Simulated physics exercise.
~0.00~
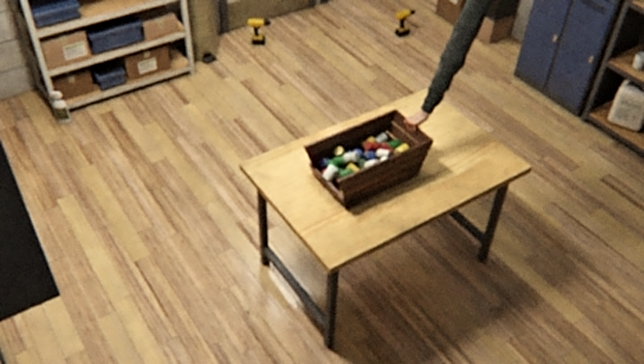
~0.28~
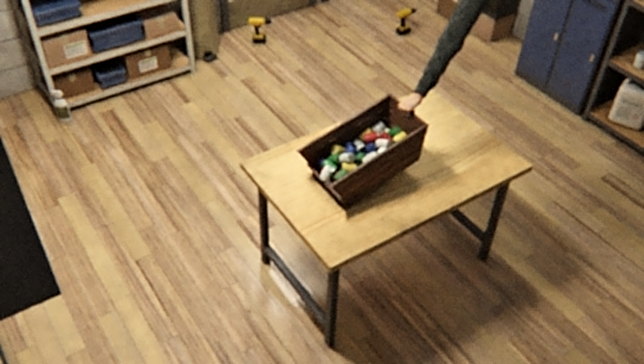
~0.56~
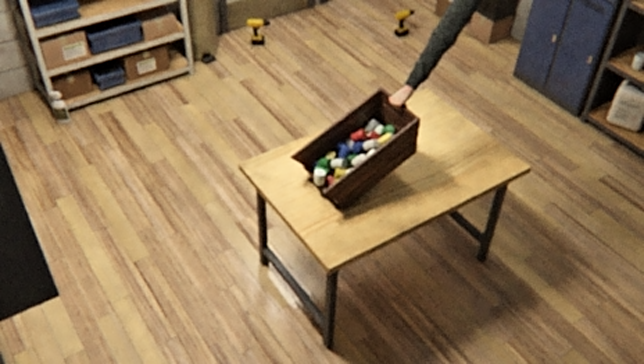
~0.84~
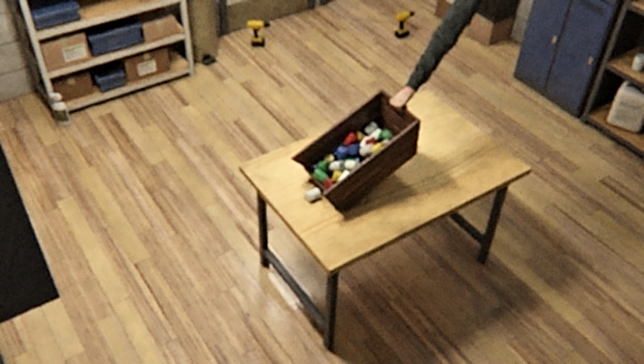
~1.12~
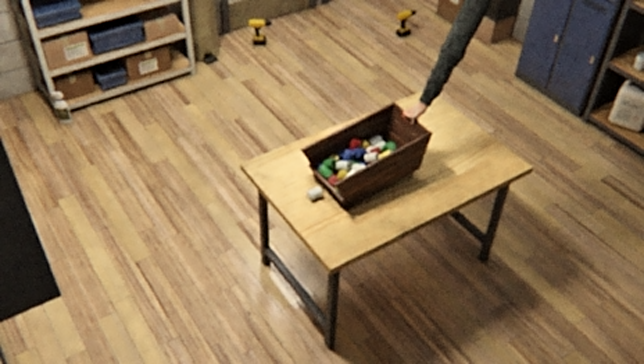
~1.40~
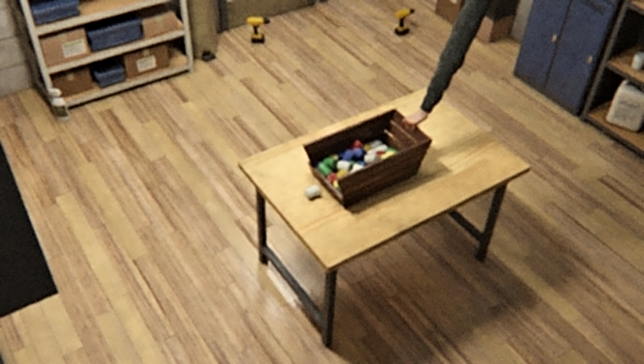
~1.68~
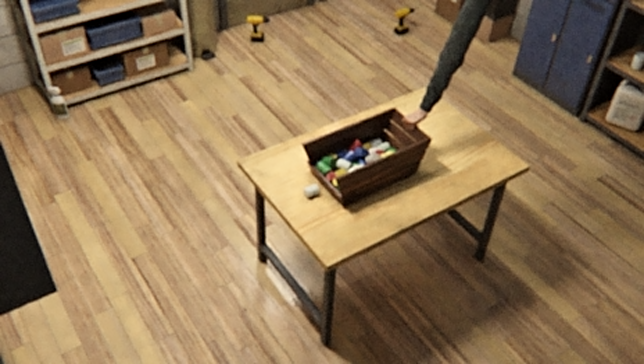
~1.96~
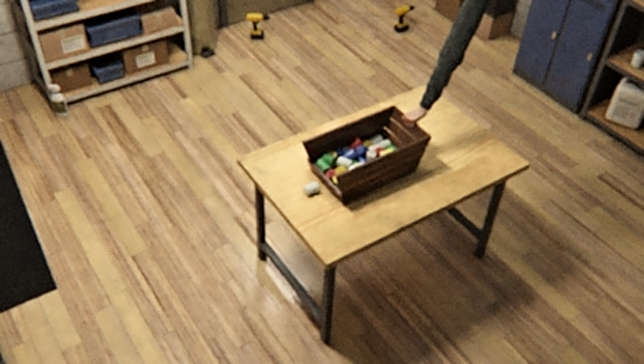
A hand tilts a wooden tub of colorful jars, spilling one, then sets it flat.
